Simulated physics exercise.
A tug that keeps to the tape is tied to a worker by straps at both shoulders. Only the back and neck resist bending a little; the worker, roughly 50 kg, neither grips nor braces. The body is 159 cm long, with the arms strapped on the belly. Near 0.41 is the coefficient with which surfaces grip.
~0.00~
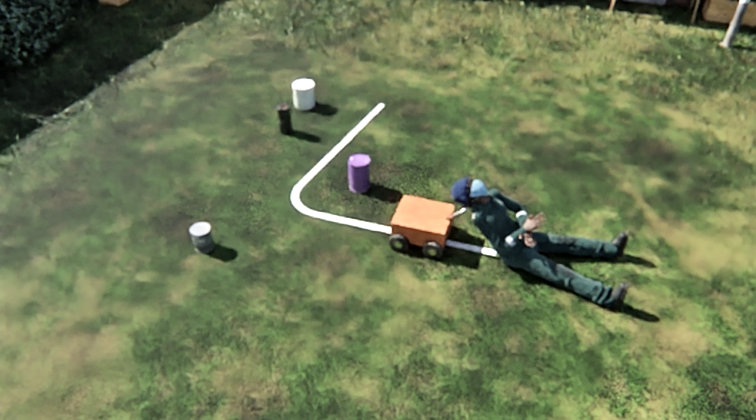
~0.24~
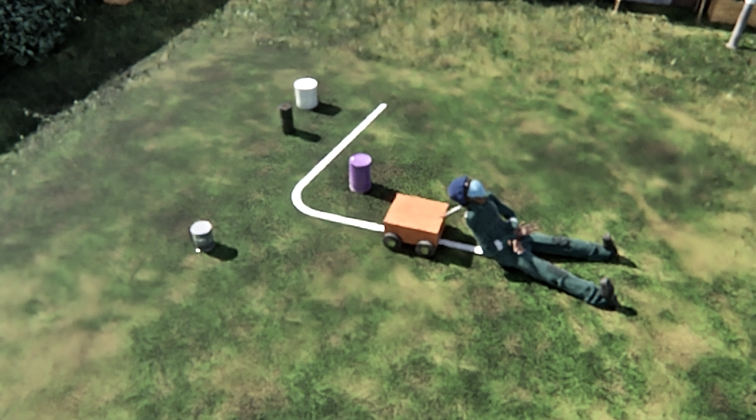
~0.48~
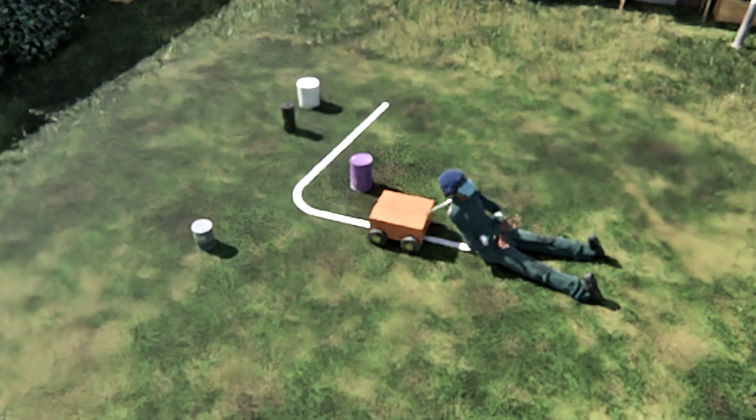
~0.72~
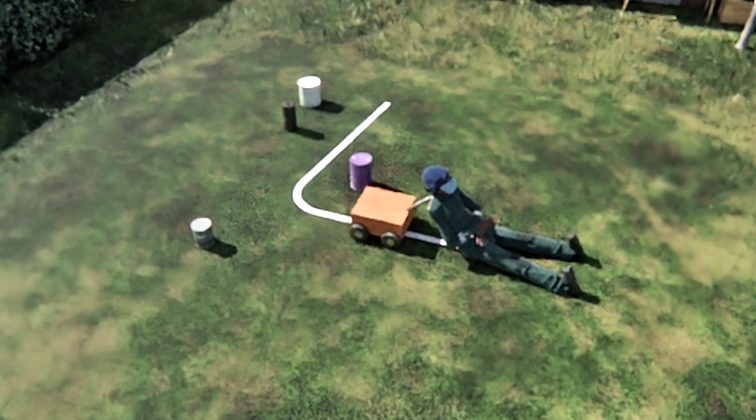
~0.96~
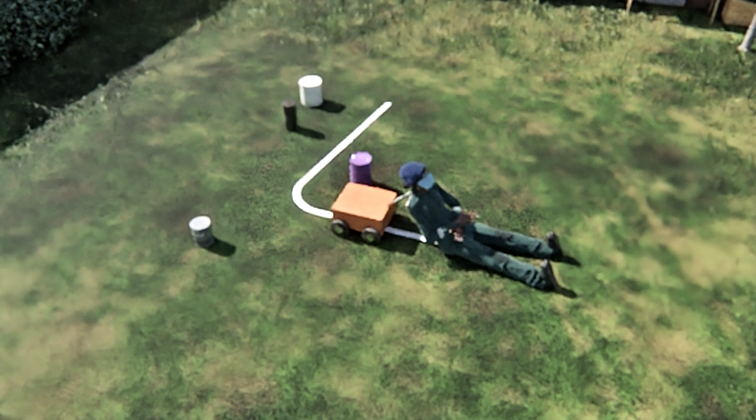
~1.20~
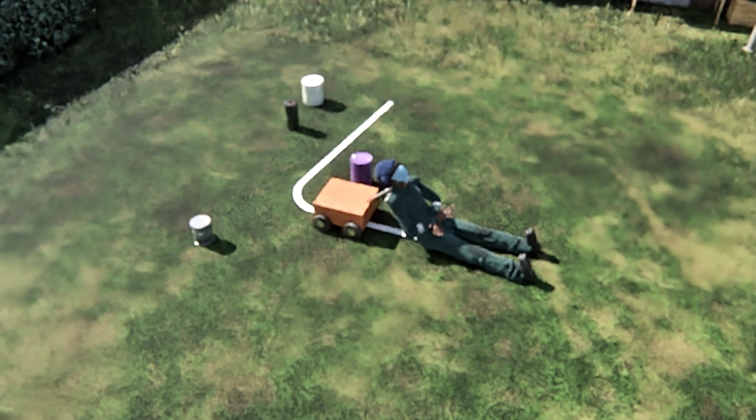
Orange cart rolling left along a white line on grass, a limp worker in dark overalls trailing behind, passing a purple bin.
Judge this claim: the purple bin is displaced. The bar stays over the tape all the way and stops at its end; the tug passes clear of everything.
Bumped out of place.
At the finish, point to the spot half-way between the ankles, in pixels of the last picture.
Around (353, 149).
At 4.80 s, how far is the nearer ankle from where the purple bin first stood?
Around 0 centimetres.
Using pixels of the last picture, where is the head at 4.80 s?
Near pixel (373, 71).
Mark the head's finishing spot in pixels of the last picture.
(394, 53).
After 2.40 s the purple bin is where it stood, near (361, 171) in the last picture's view; the grey can where it stood; the nearer ankle is 89 cm from that spot.
After 3.20 s the purple bin is where it stood, near (361, 171) in the last picture's view; the grey can where it stood; the nearer ankle is 64 cm from that spot.
After 4.00 s the purple bin is 2 cm from where it stood, near (363, 170) in the last picture's view; the nearer ankle is 41 cm from that spot.
After 4.80 s the purple bin is 14 cm from where it stood, near (373, 165) in the last picture's view; the grey can where it stood; the nearer ankle is 5 cm from that spot.
By 5.7 s, purple bin gets knocked; white bucket stays put; black post stays put; grey can stays put.
